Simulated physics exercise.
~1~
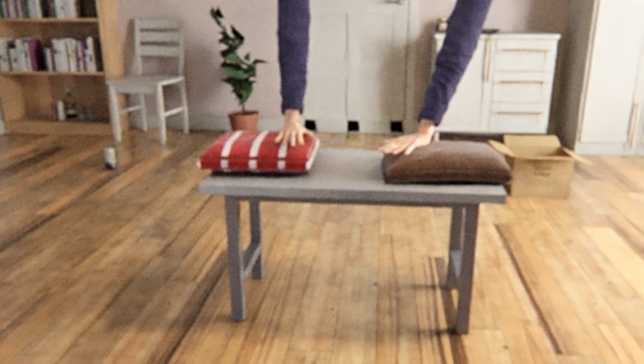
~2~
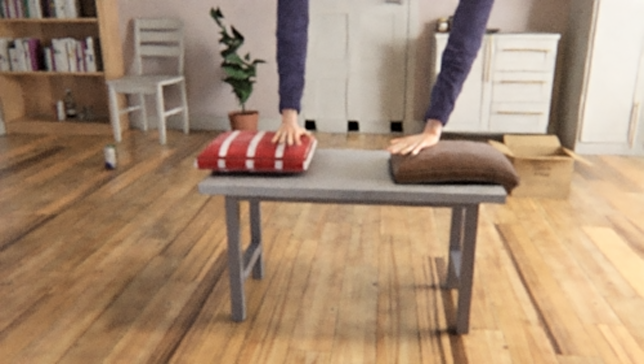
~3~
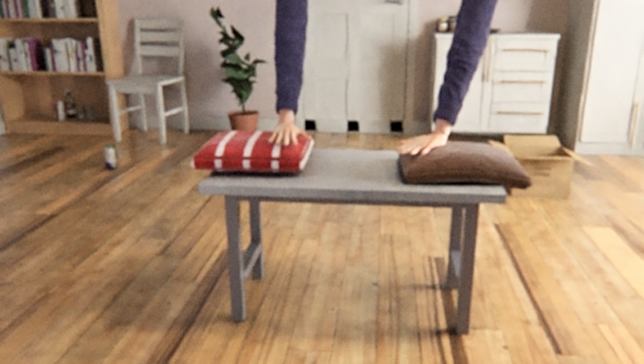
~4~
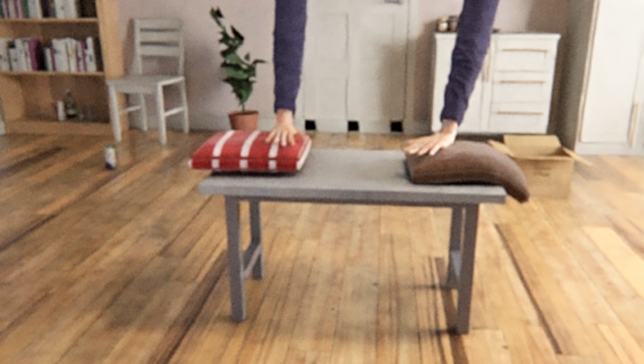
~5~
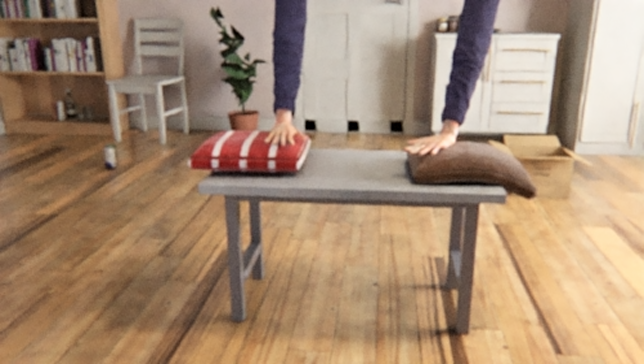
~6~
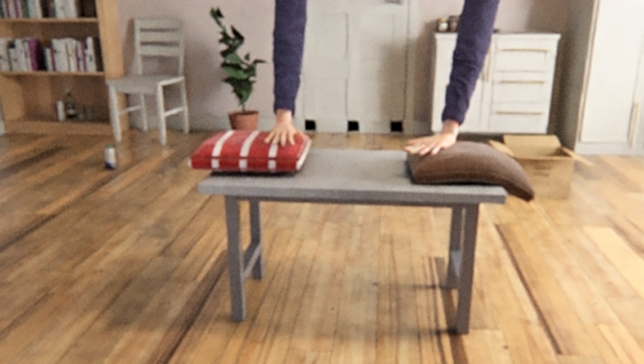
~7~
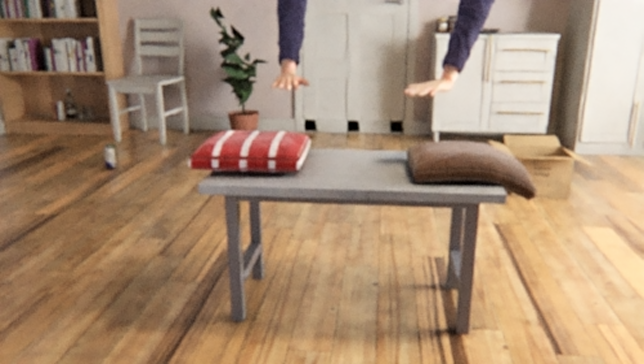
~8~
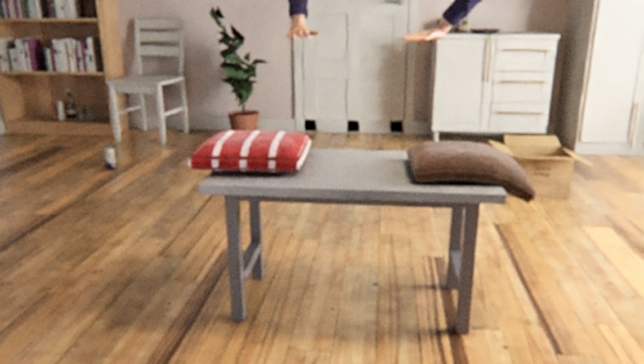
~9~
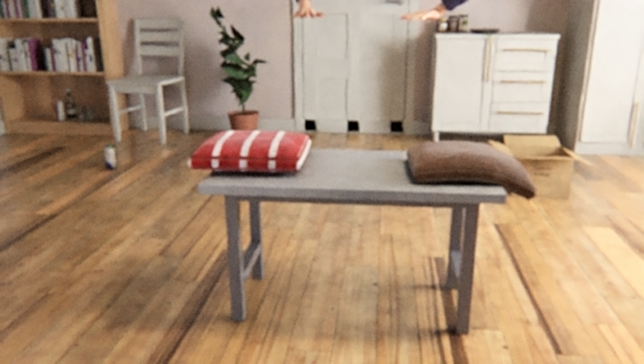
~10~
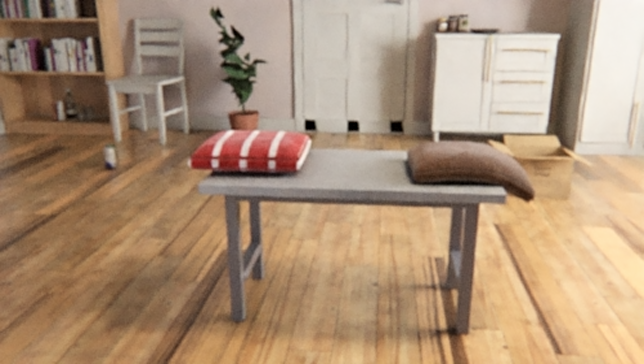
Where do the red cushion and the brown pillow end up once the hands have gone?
Both stay on top of the bench, the red cushion at the left end and the brown pillow drooping over the right edge.
